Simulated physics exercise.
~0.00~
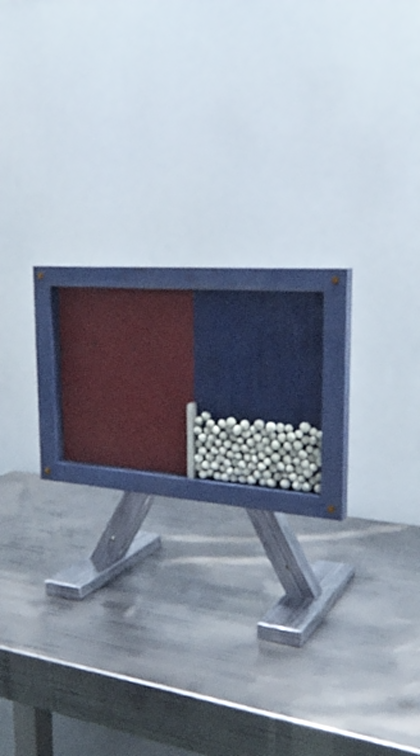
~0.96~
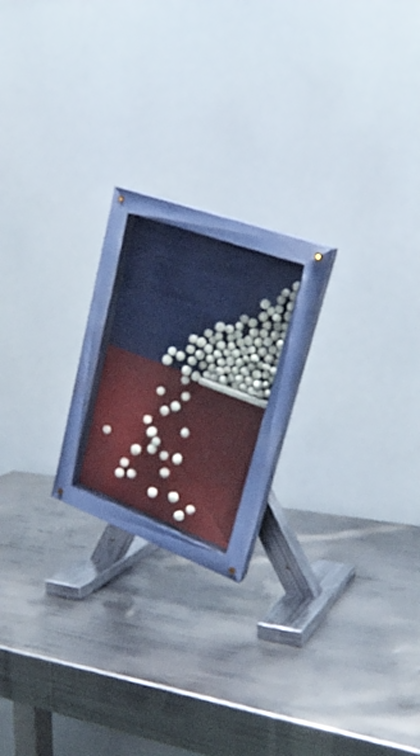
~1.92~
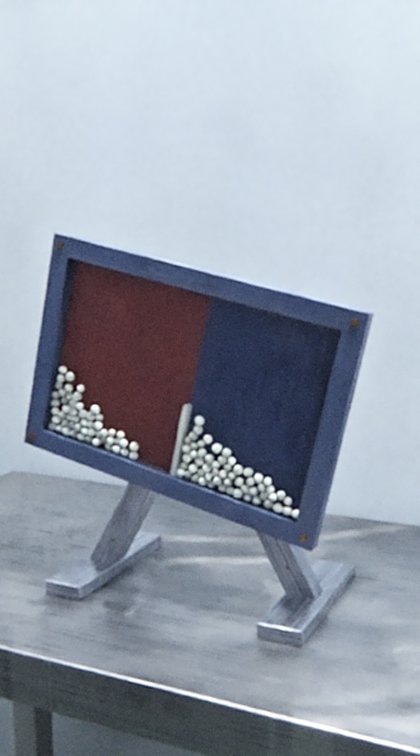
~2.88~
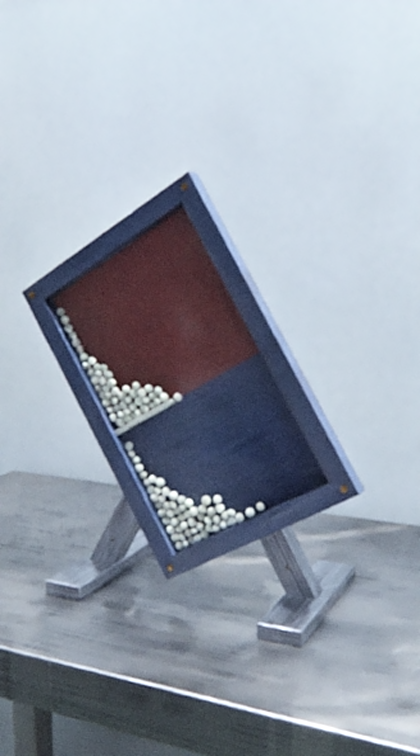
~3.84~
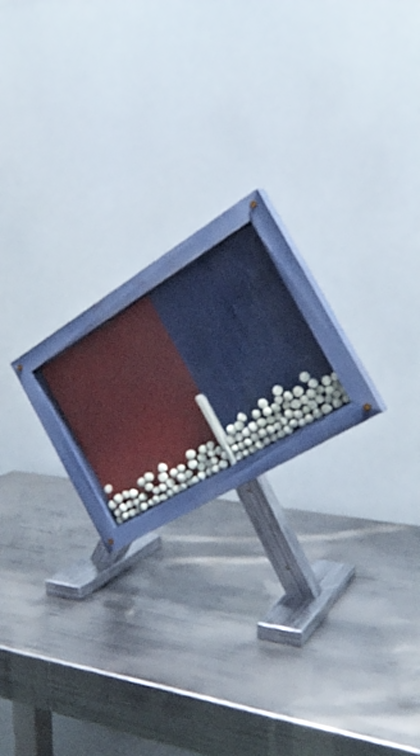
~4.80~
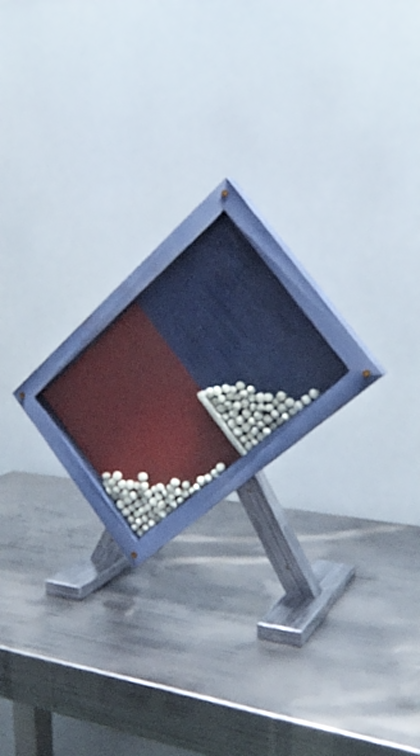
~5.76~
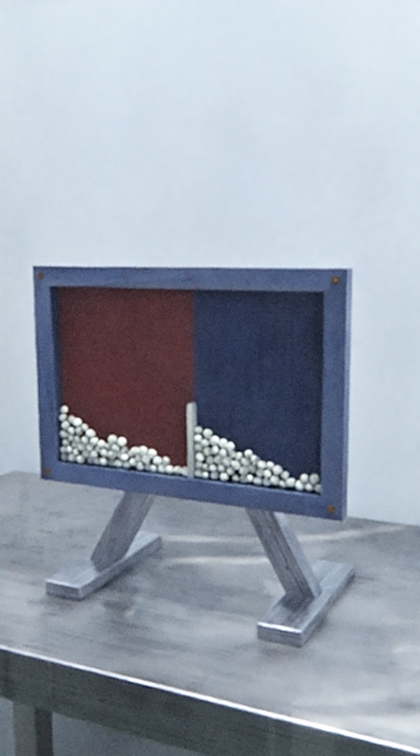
A blue-framed case of small white beads, backed in red and blue, tipped steeply one way, then the other, and back again, spilling beads past a short divider before it settled level with beads heaped on both the red and blue sides.
